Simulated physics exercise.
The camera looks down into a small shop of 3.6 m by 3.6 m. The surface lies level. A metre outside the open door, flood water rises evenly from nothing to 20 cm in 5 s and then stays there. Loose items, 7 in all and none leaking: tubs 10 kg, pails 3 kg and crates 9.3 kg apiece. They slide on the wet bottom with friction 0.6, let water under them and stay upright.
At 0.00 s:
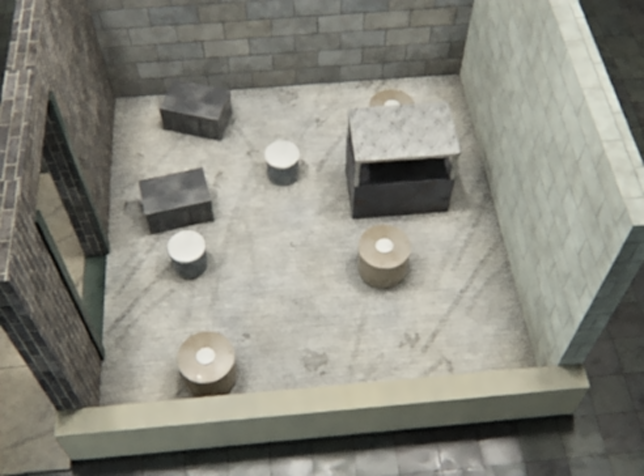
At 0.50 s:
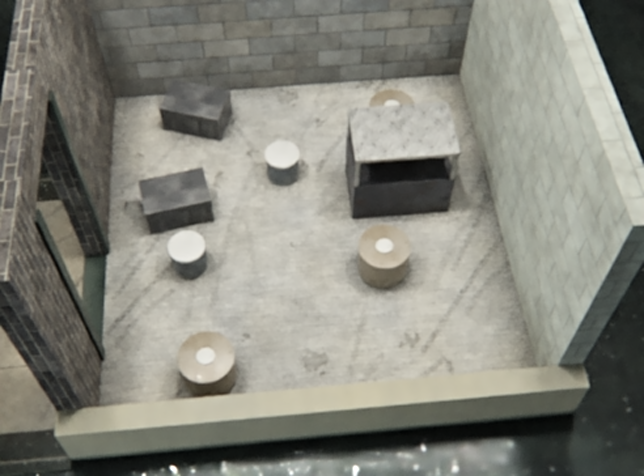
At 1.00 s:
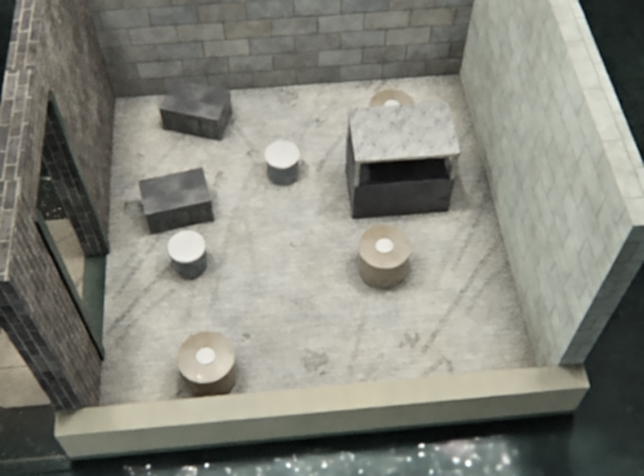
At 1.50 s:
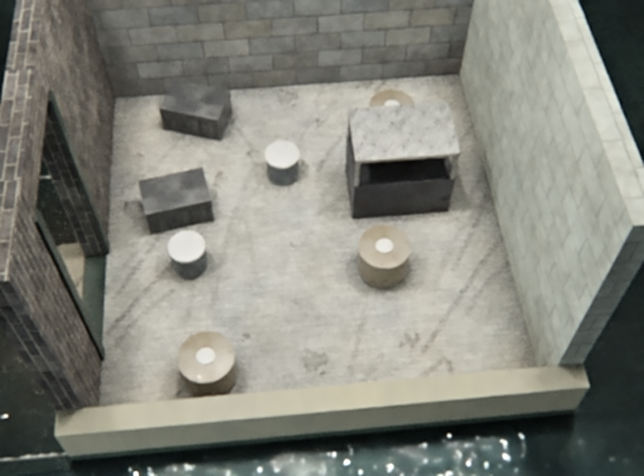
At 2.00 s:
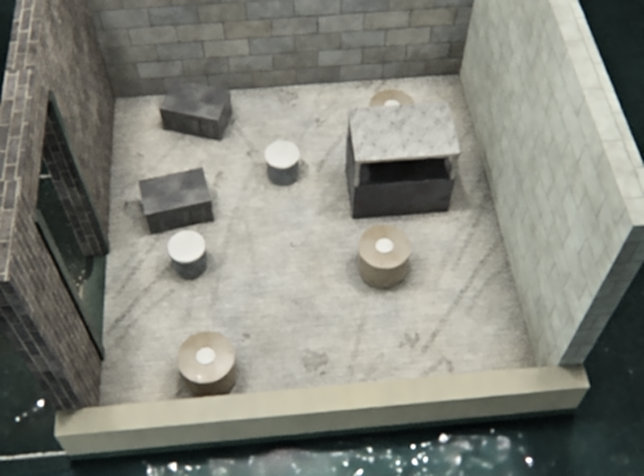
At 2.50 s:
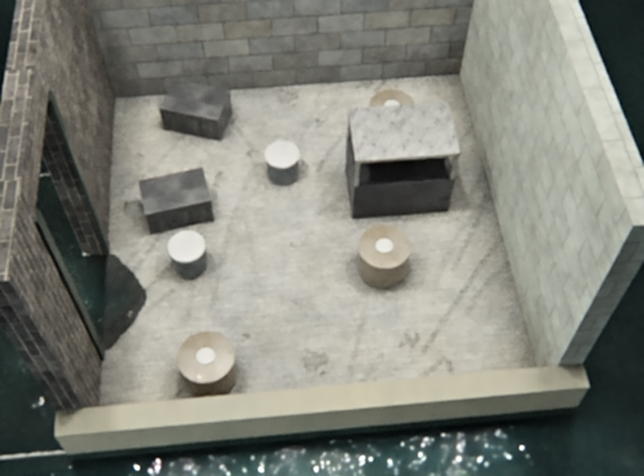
To begin with, round containers, grey boxes and a counter sit on the dry pale floor of a small walled room. Dark, glinting water appears outside along the front, then covers the paler ground by the left doorway. Finally, a dark patch spreads just inside the doorway, while the objects stay still.
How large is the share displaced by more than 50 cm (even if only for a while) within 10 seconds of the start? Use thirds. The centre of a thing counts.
It is from one to two thirds.
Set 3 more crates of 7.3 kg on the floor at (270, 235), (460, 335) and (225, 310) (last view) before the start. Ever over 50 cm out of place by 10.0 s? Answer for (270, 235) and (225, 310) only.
In that order: More, past it.
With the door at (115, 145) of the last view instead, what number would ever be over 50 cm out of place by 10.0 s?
In that case 3 of them.
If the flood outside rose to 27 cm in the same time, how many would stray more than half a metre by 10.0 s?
Then 4.
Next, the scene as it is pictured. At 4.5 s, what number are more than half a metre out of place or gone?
By then 1.
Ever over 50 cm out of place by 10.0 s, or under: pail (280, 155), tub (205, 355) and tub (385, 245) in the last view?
In turn: Less, past it, past it.
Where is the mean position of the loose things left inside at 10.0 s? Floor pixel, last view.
Around (312, 187).
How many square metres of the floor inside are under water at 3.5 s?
Roughly 1.5 m2.
After 3.5 s 0 of 7 are over 50 cm from their spots; 0 afloat.
After 4.5 s 1 of 7 are over 50 cm from their spots; 0 afloat.
After 7.0 s 1 of 7 are over 50 cm from their spots; 1 afloat.
After 10.0 s 3 of 7 are over 50 cm from their spots, and 3 have been at some point; 3 afloat.
